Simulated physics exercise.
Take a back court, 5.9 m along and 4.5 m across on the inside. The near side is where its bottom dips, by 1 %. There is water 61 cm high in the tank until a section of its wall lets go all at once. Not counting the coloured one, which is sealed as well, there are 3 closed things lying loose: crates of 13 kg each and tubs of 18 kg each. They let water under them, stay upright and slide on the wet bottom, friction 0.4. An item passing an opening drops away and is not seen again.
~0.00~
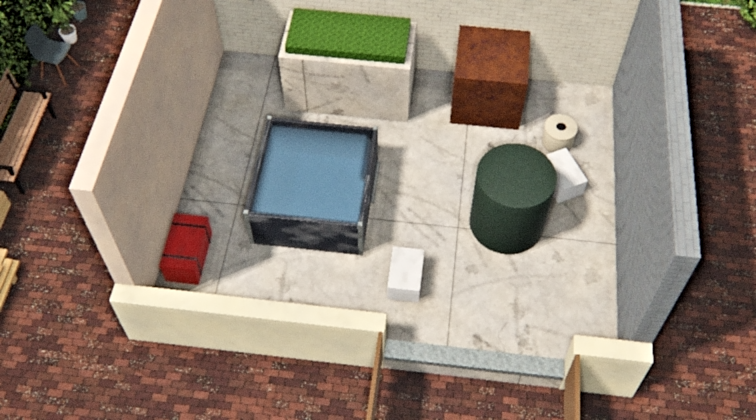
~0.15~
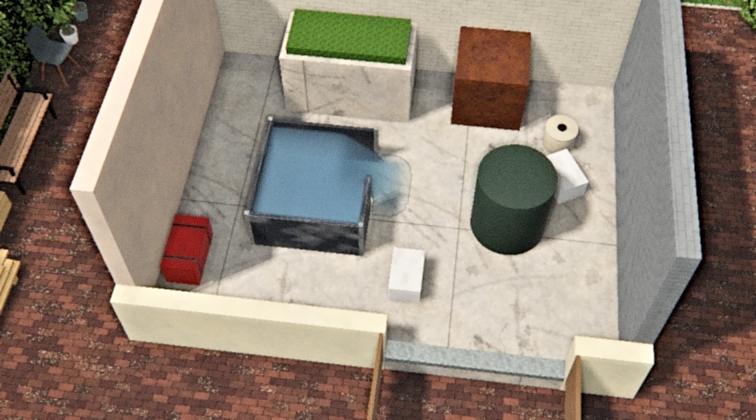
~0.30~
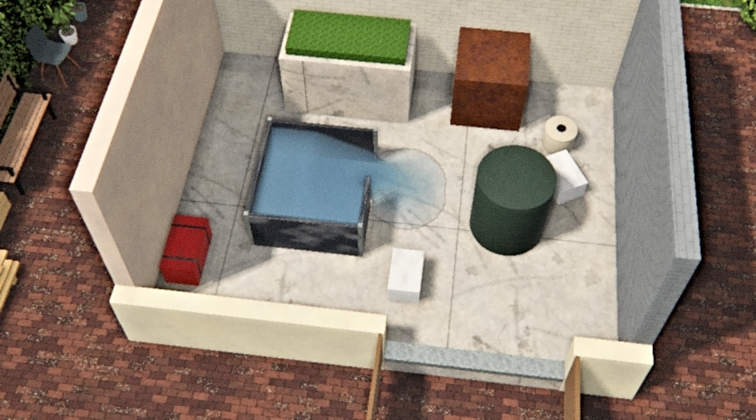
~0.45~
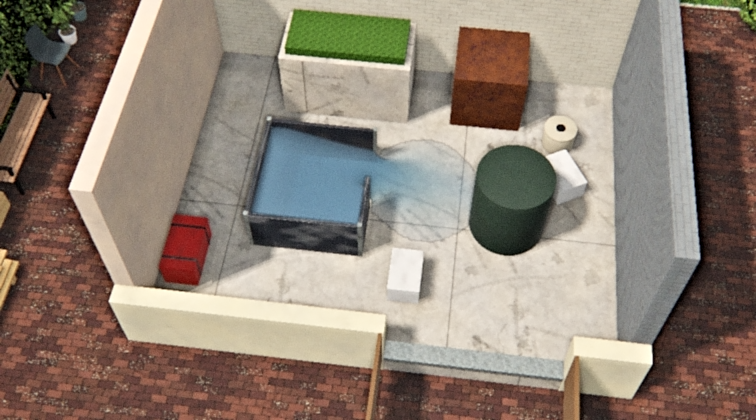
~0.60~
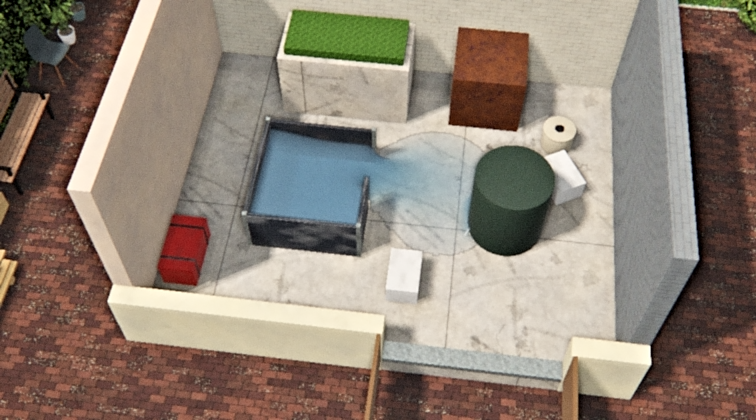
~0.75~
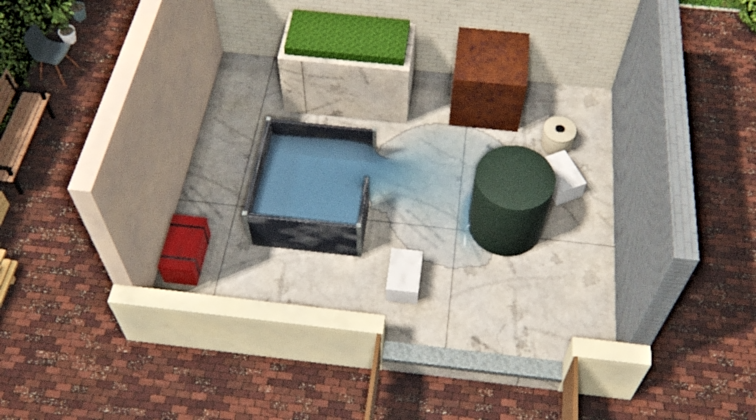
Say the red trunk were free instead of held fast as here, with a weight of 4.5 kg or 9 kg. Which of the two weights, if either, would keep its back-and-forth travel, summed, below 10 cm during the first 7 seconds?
Either, even the lighter.
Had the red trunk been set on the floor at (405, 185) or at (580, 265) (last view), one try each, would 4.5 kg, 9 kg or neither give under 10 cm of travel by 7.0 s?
Taking the two tries in order, both fall short and both fall short.
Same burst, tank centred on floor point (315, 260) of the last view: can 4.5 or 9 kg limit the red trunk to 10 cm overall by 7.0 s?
Result, then: Lighter one suffices.
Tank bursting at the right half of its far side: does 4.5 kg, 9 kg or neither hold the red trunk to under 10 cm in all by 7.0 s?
Result: Neither option succeeds.
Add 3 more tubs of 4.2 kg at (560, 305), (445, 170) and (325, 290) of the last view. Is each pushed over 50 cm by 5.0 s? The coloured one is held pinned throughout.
Order as listed: Outside the limit, outside the limit, inside the limit.
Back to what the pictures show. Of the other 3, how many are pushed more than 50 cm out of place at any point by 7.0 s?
2.
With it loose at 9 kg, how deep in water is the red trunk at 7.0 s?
Something like 0 centimetres.
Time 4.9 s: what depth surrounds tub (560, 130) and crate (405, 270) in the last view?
Depth approx. 13 cm / 2 cm.
After 1.4 s the red trunk would be 0 cm from its start with 4.5 kg and 0 cm from its start with 9 kg; 0 cm of water round it then.
After 3.1 s the red trunk would be 0 cm from its start with 4.5 kg and 0 cm from its start with 9 kg; 0 cm of water round it then.
After 4.9 s the red trunk would be 0 cm from its start with 4.5 kg and 0 cm from its start with 9 kg; 0 cm of water round it then.
After 7.0 s the red trunk would be 0 cm from its start with 4.5 kg and 0 cm from its start with 9 kg; 0 cm of water round it then.
